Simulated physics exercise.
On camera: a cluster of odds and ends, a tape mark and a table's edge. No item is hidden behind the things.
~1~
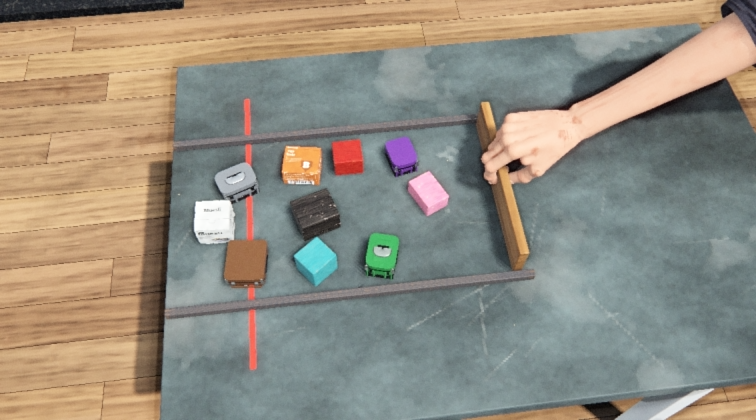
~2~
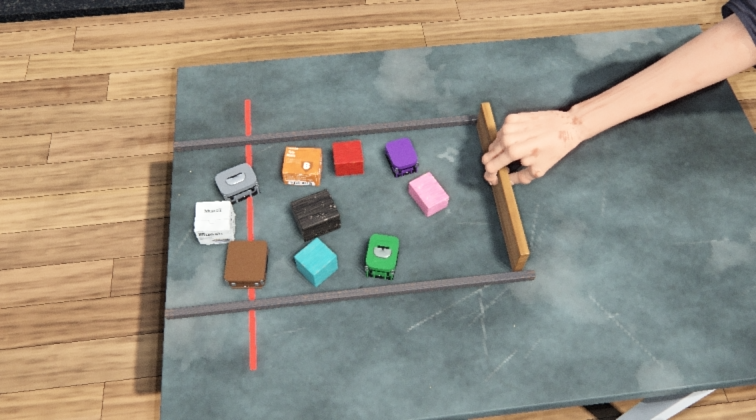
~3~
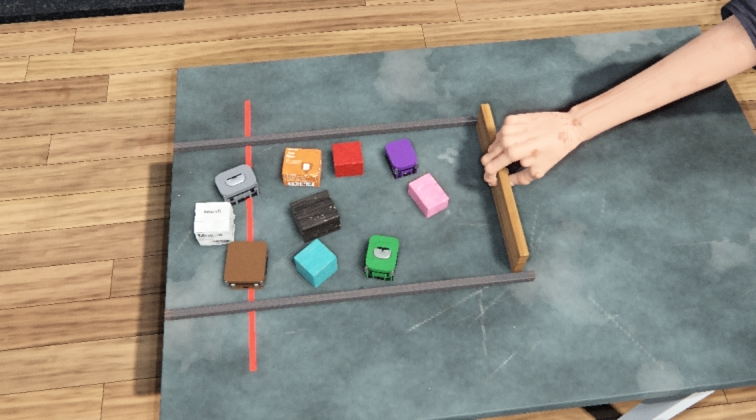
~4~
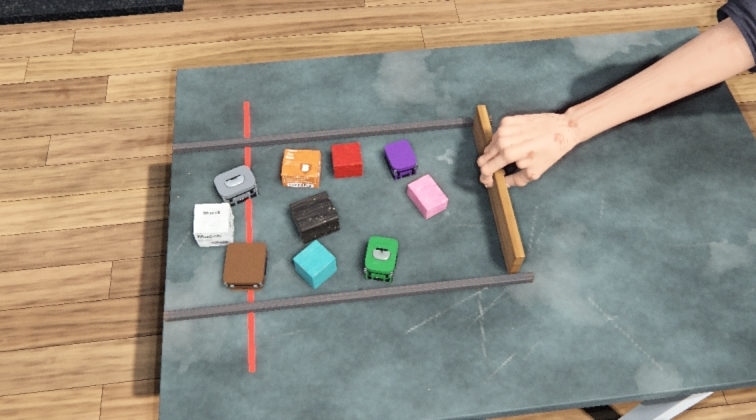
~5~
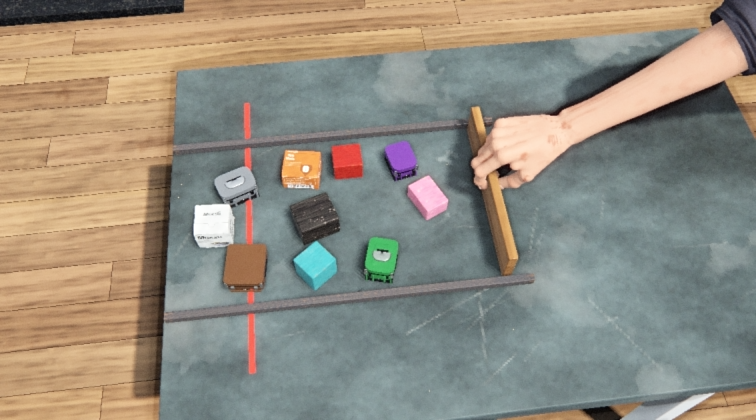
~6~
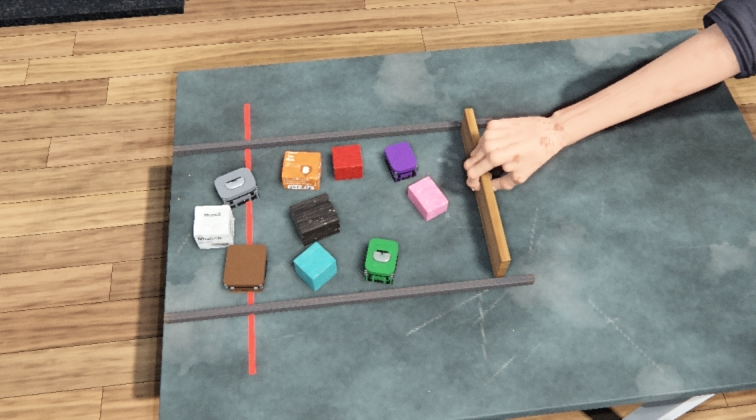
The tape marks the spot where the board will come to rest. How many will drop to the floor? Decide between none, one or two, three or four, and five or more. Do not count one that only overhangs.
Decision: One or two.
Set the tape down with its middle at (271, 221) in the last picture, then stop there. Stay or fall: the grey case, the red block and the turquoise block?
Grey case goes off, red block stays put, turquoise block stays put.
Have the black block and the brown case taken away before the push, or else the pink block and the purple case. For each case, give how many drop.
Tally per try: 1 / 1.
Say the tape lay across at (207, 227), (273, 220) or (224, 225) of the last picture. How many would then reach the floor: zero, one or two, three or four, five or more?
Place by place: 5 or more, then 1 or 2, then three or four.
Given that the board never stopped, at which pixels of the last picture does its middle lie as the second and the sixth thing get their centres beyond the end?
Pixels in order: Roughly (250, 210), roughly (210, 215).
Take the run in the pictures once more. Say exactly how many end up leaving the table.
2.
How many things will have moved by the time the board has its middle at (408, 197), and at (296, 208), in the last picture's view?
By then 2, and 10.
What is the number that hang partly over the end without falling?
My count gives 2.
Soon after, none off yet; white box at rest near (215, 227); grey case at rest near (237, 189); brown case at rest near (247, 269).
Then, none off yet; white box at rest near (215, 227); grey case moving near (232, 190); brown case at rest near (247, 269).
Further on, none off yet; white box moved a little near (197, 229); grey case moved well along near (172, 203); brown case moved about its own width near (203, 268).
At rest, the number that fall off is one or two; fallen, grey case and white box.
